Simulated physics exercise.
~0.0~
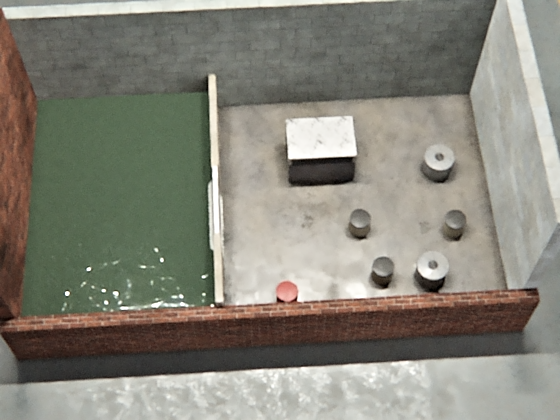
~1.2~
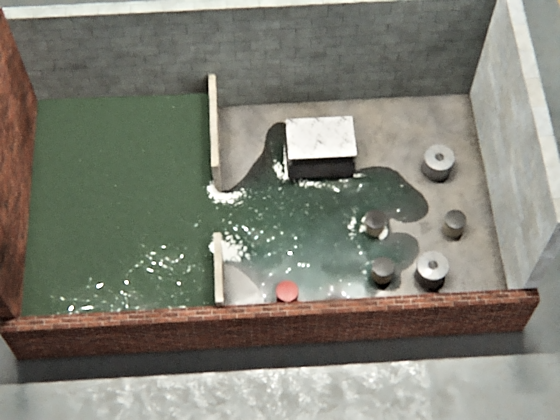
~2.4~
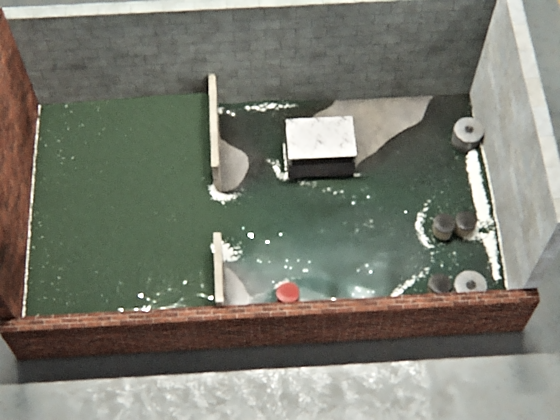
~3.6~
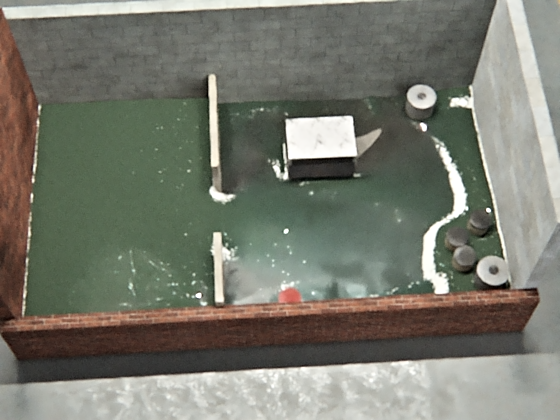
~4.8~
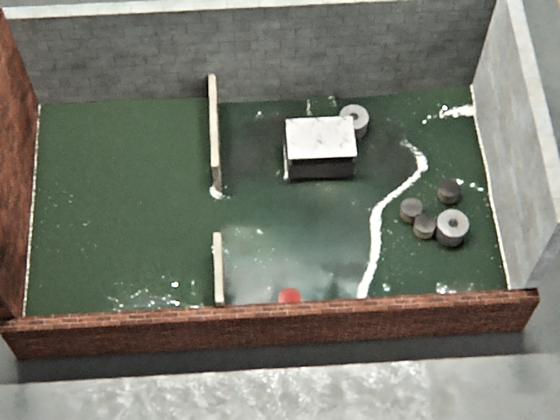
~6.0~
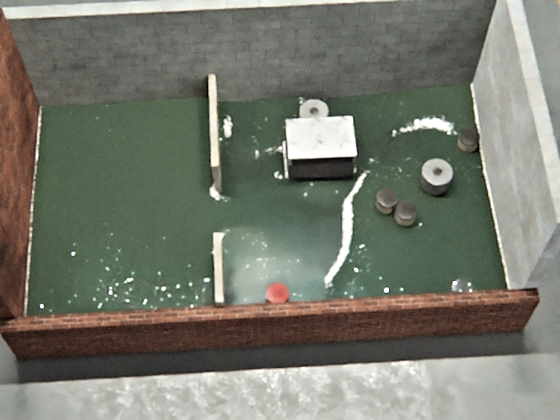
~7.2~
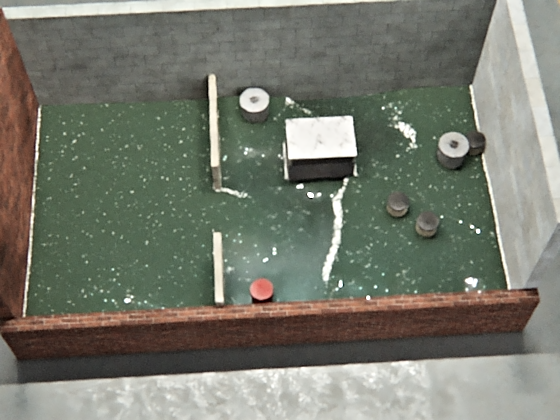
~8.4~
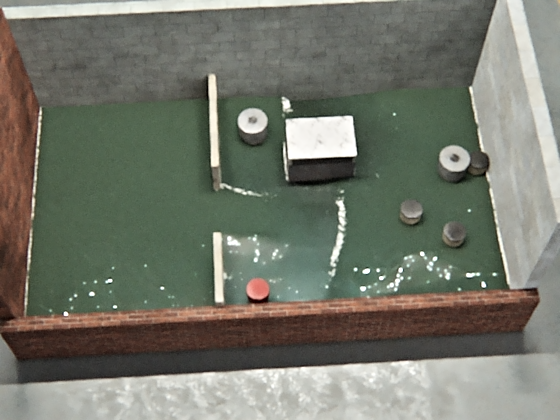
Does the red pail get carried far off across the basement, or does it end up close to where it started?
It ends up close to where it started. It slides only a little to the left and stays near the front wall.
